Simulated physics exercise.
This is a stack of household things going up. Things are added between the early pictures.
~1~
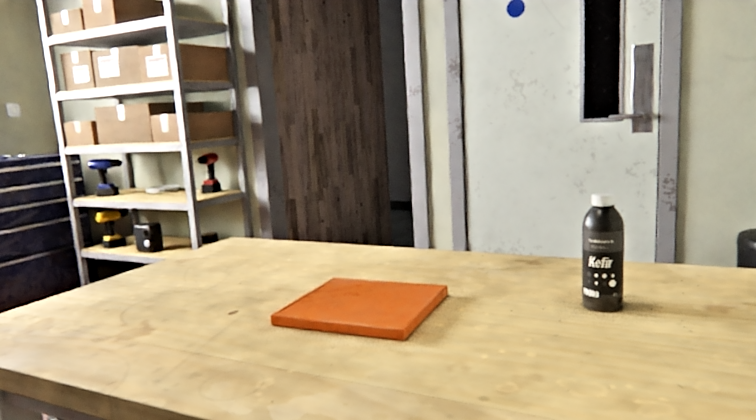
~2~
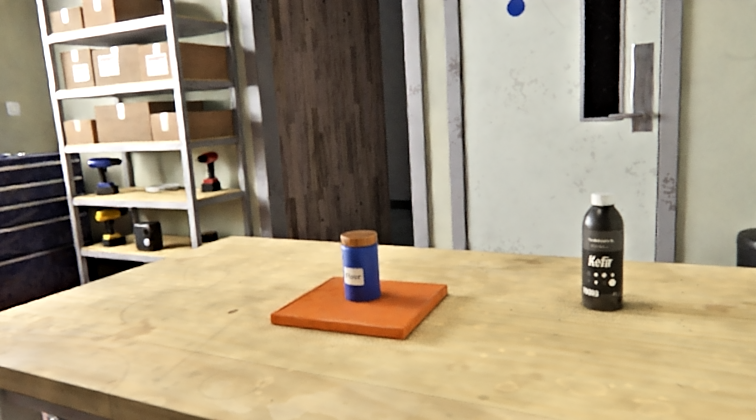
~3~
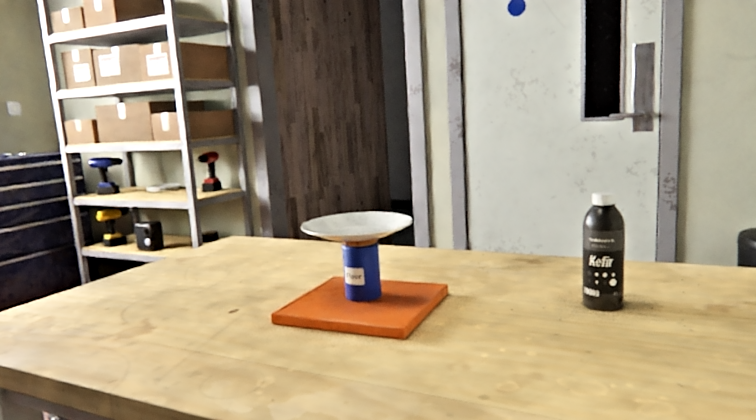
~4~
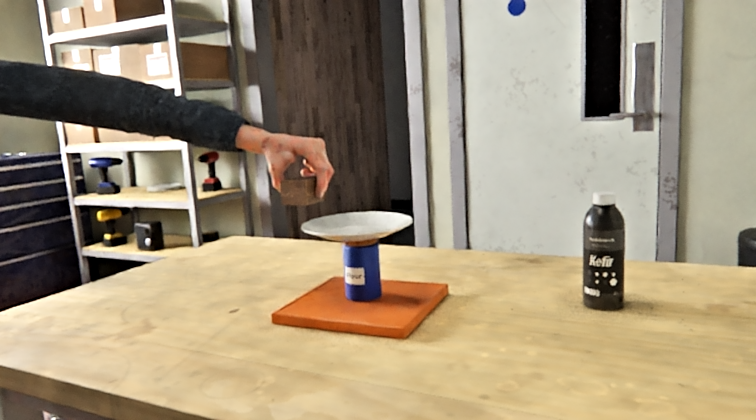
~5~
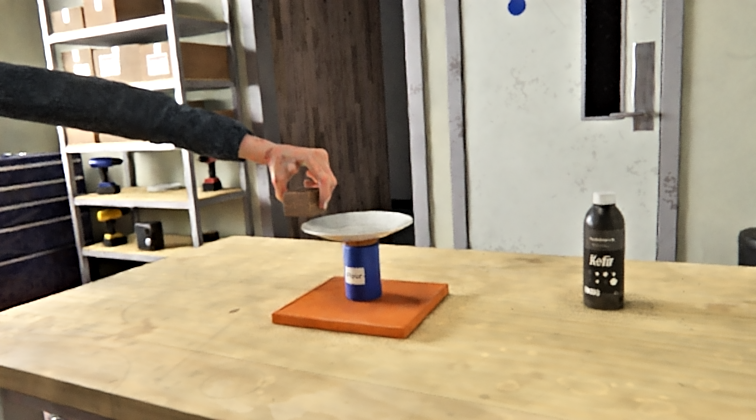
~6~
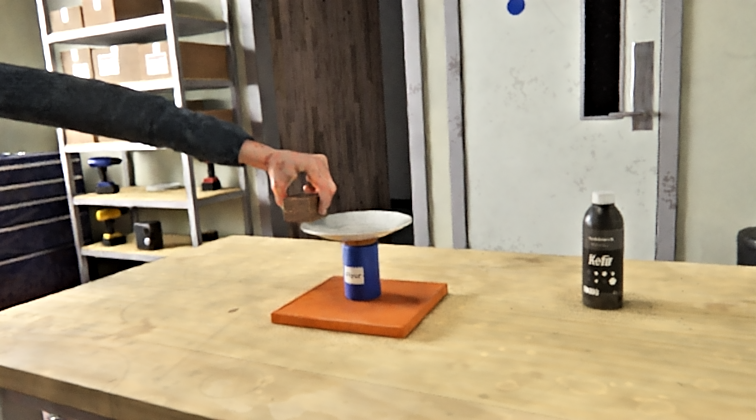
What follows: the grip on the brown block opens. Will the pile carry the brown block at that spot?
The pile gives way.
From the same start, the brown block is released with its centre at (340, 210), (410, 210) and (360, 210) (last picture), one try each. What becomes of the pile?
First, it stays up; second, it comes apart; third, it keeps its balance.
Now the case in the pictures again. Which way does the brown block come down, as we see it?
It goes to the left.
Then, 0.30 s later than the last frame, brown block now fallen.
Then, 0.40 s later than the last frame, things are still on the move.
Then, 0.50 s later than the last frame, as before.
Then, 1.70 s later than the last frame, nothing new.
When it is over, fallen, brown block; the other 4 as before. End places, in pixels of the last picture, brown block near (248, 279). The pile loses its balance.
